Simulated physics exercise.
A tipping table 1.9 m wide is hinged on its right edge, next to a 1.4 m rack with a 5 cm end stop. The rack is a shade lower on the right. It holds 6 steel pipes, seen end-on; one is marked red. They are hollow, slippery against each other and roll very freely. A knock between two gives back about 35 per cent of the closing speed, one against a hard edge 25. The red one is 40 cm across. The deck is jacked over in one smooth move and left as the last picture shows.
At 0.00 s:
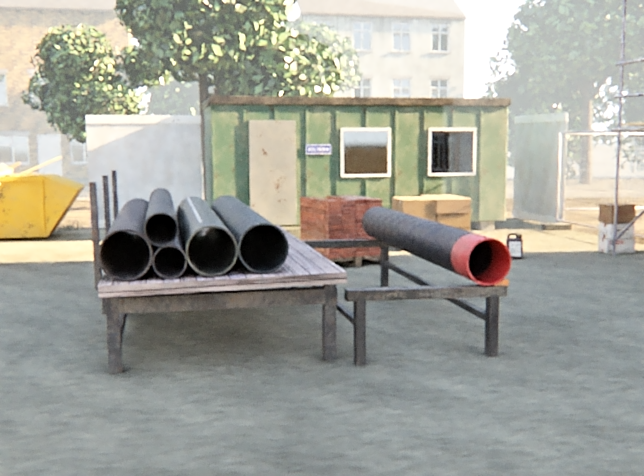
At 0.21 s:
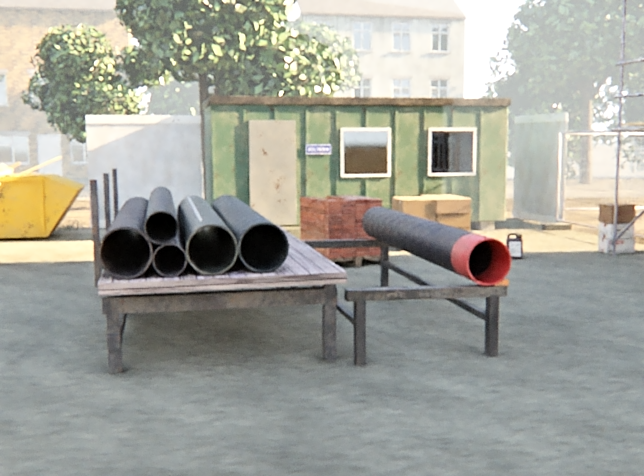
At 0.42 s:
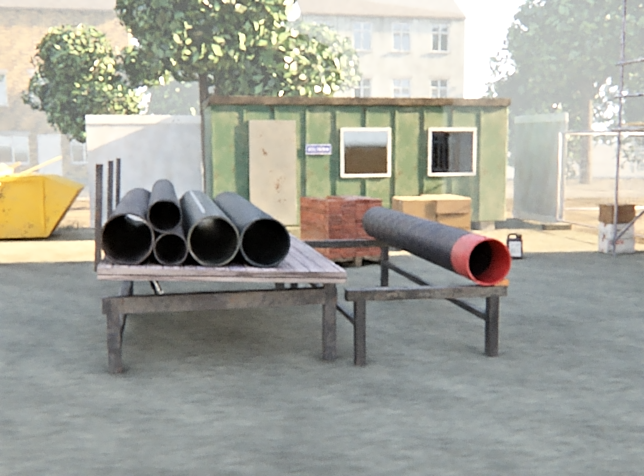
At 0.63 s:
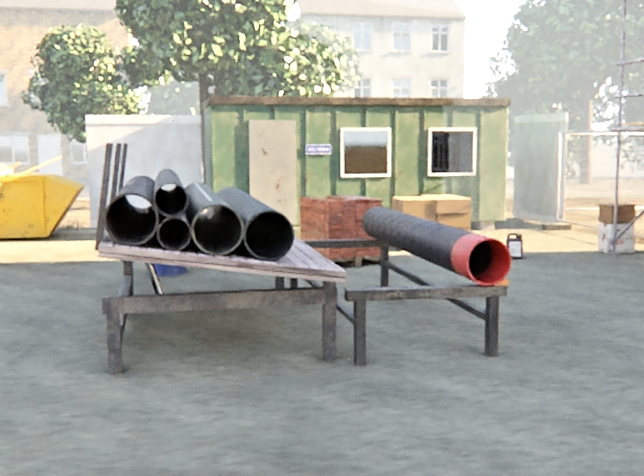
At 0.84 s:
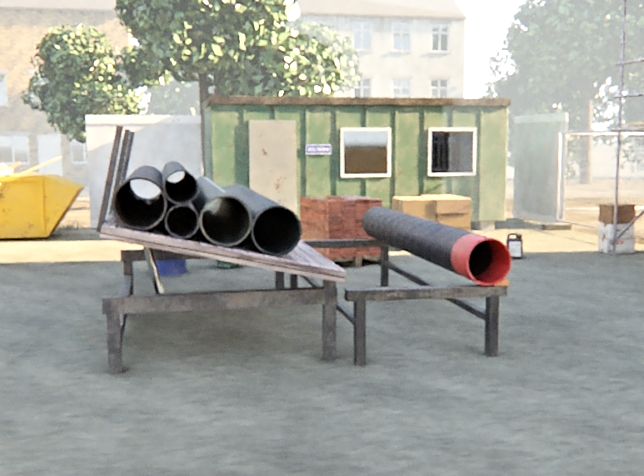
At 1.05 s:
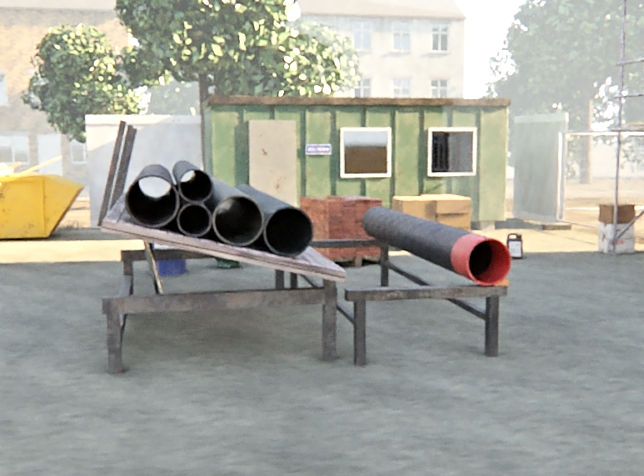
A green site cabin with two windows stands behind a grey yard, seen from the front at about standing height, with trees, pale buildings and a yellow skip beyond. Five black pipes lie on a wooden-decked table at left, beside a dark pipe with a red end on a rack at right. The deck's left side rises steadily, tilting rightward, and the black pipes shift right, while the camera stays still.
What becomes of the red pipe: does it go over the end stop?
The red one goes over the stop.
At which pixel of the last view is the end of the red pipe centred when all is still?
Around (627, 326).
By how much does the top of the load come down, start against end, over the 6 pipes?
About 15 cm.
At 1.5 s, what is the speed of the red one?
Roughly 0.0 m/s.
Then, 1.5 s in, red is on the rack, 20 cm from the rack's far end; 0 lost over the end.
Then, 1.9 s in, still the same for red; 0 lost over the end.
Then, 2.4 s in, red is on the rack, 10 cm from the rack's far end, rolling right; 0 lost over the end.
Then, 2.9 s in, red is over the stop and falling; 1 lost over the end.
In the end (5.6 s), red is over the stop, on the ground; 1 lost over the end.
